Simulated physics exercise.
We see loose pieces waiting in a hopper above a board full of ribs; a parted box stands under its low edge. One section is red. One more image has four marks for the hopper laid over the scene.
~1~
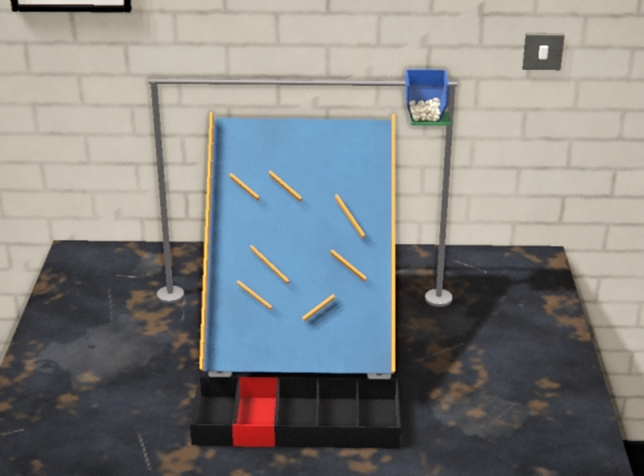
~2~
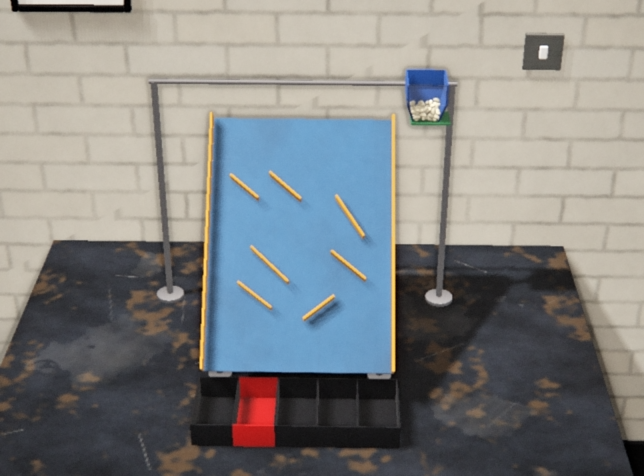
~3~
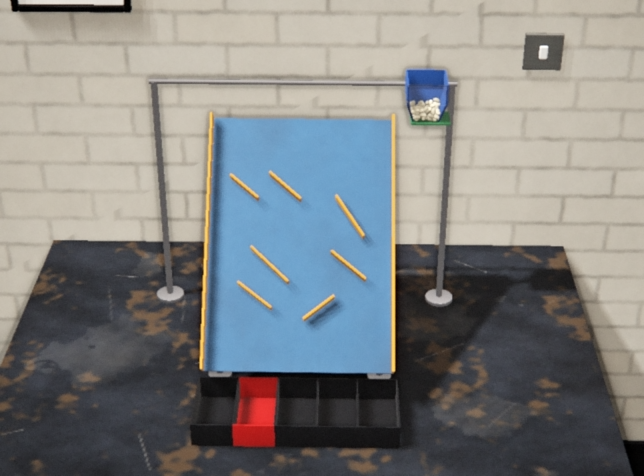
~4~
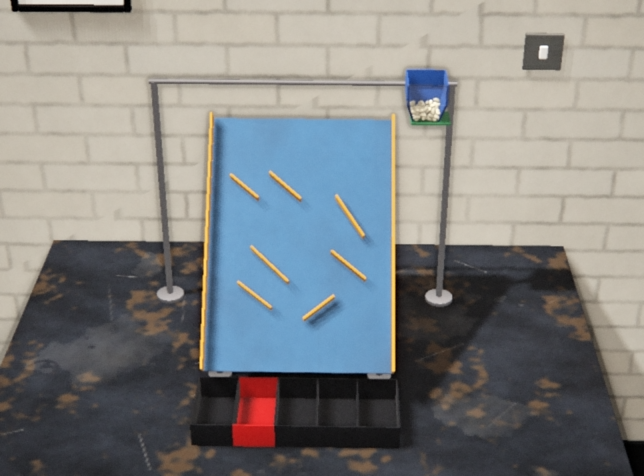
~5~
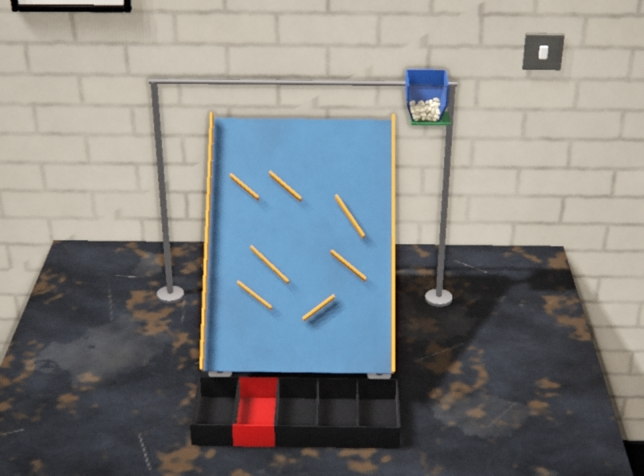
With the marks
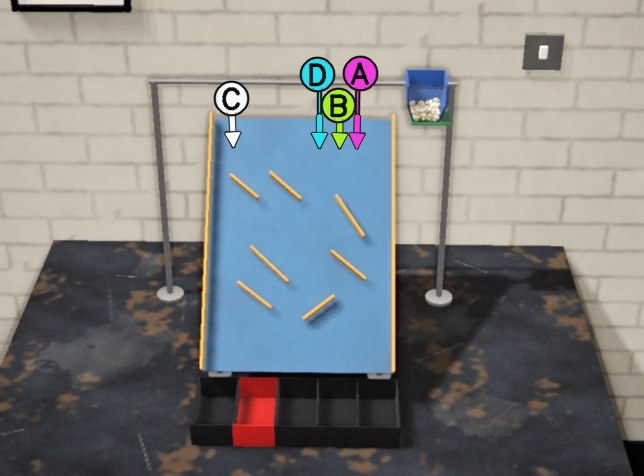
Tilted blue board with seven orange ribs standing still above a black sectioned box with one red section, beside a blue hopper.
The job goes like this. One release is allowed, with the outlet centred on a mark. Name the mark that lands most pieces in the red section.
D beats the others.
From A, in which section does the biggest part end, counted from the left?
It is the fifth one.
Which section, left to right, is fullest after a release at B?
It is the fifth one.
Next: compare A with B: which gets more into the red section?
That would be B.
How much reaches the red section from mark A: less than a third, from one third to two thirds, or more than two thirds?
It is less than a third.
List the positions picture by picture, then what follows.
Hopper near (424, 114), white beans, door shut, in the first frame.
Ribs (230, 174) to (258, 197), (270, 172) to (301, 198), (336, 195) to (364, 235), in the second frame.
Ribs (251, 246) to (288, 281), (331, 250) to (366, 279), (238, 282) to (271, 307), in the third frame.
Ribs (303, 318) to (334, 295), in the fourth frame.
Red section near (254, 434), number 2 of 5 from the left, in the fifth frame.
On the marked copy, mark A meets the board at (356, 143); mark B meets the board at (339, 142); mark C meets the board at (233, 141); mark D meets the board at (319, 142).
Choosing A, a small share in the red section, all but a few in other sections.
Choosing B, close to a quarter in the red section, the bulk in other sections.
Choosing C, a small share in the red section, close to two thirds in other sections, a small share held on the board.
Choosing D, close to a third in the red section, close to half in other sections, a small share held on the board.
